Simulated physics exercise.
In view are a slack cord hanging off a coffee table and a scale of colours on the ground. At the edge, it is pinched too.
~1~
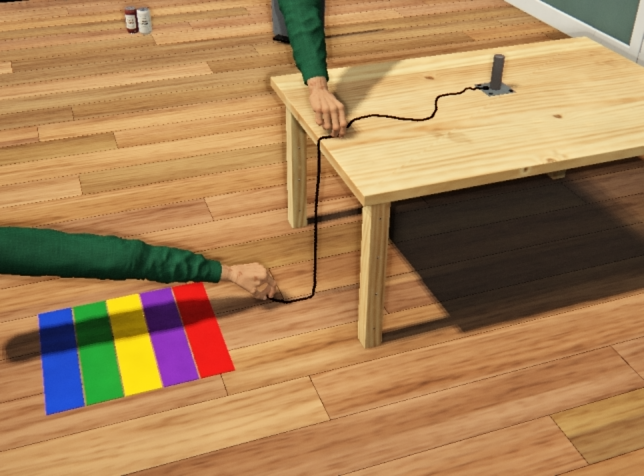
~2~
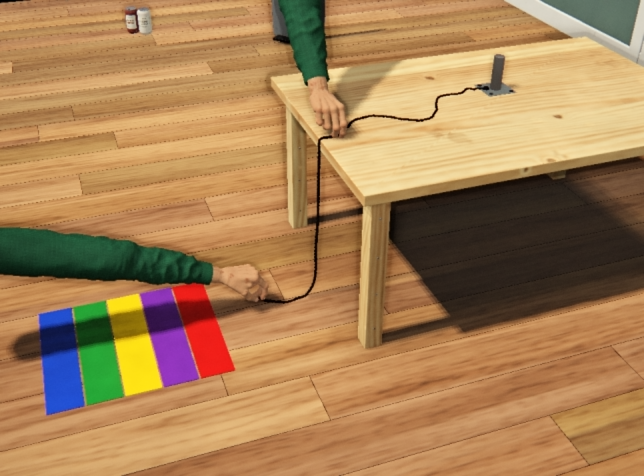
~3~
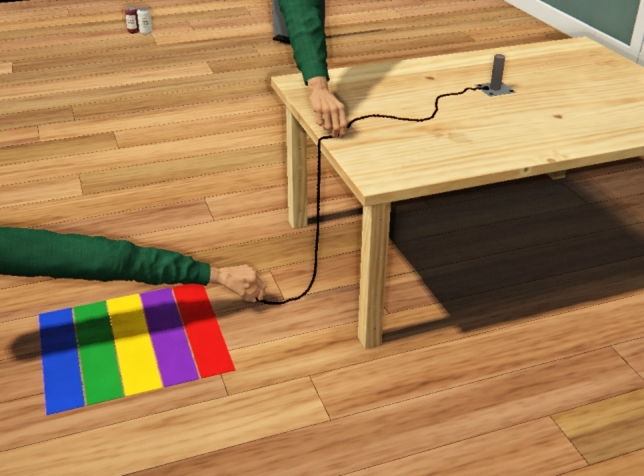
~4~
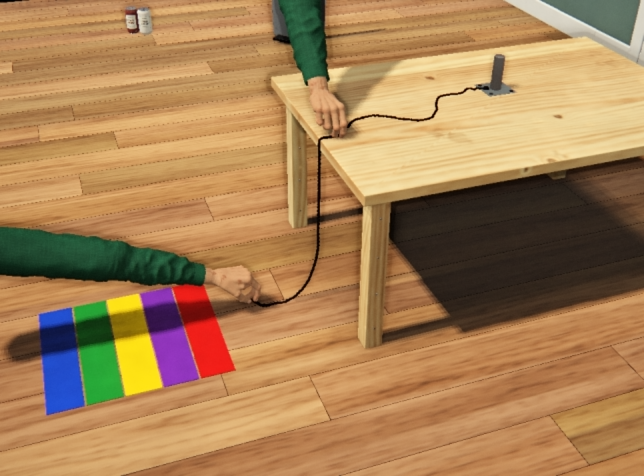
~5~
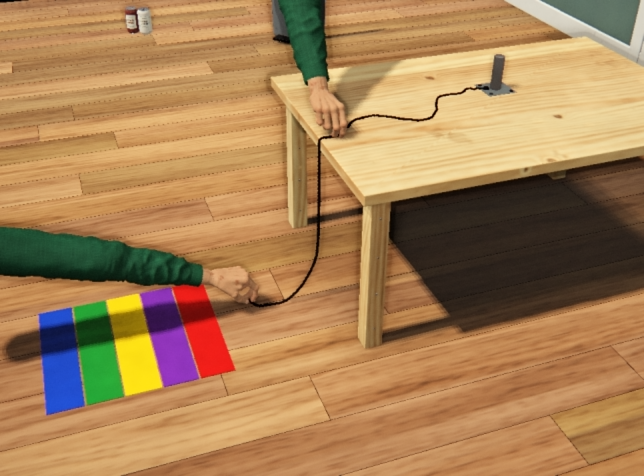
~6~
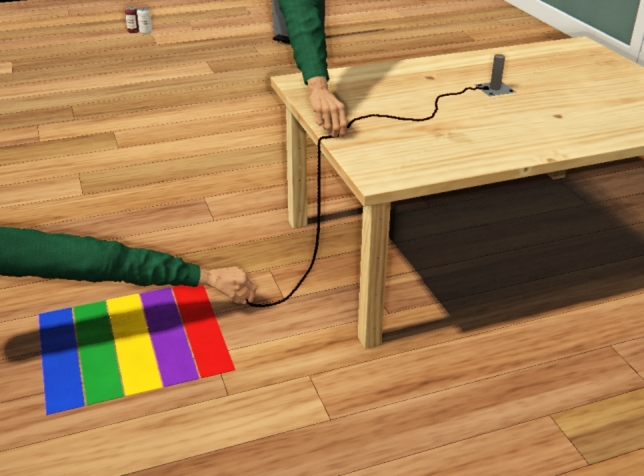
The clip opens on a black cord running across a wooden table and hanging slackly over its edge, where one green-sleeved hand pinches it. Near the floor, another hand holds the lower end and draws it slightly left toward the red band of a coloured strip, while the upper hand stays still.
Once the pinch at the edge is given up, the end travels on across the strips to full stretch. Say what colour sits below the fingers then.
It is green.
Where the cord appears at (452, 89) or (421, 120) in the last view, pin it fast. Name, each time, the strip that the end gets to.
It would be green, then yellow.
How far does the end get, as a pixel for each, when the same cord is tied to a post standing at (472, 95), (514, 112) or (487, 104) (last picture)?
The three places are (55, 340), (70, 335) and (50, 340), in that order.
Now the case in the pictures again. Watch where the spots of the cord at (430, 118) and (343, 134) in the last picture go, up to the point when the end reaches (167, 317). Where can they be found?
The first ends at (393, 114) and the second at (309, 160).
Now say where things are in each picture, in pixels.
End (267, 296); red (212, 356); purple (176, 364); yellow (140, 373); green (102, 381); blue (63, 390), in the first frame.
End (259, 298); cord through (464, 92) (434, 115) (364, 118) (319, 148) (318, 219) (314, 282), in the second frame.
End (257, 299), in the third frame.
End (252, 299); cord through (464, 92) (434, 115) (364, 118) (319, 148) (318, 219) (307, 282), in the fourth frame.
End (249, 300), in the fifth frame.
End (247, 300); cord through (464, 92) (433, 115) (364, 117) (319, 148) (319, 219) (301, 282), in the sixth frame.
Early on, end near (167, 317); over purple.
Midway, end near (120, 327); over yellow.
At the end of the slack, end near (91, 333); over green. It gets as far as the green strip.
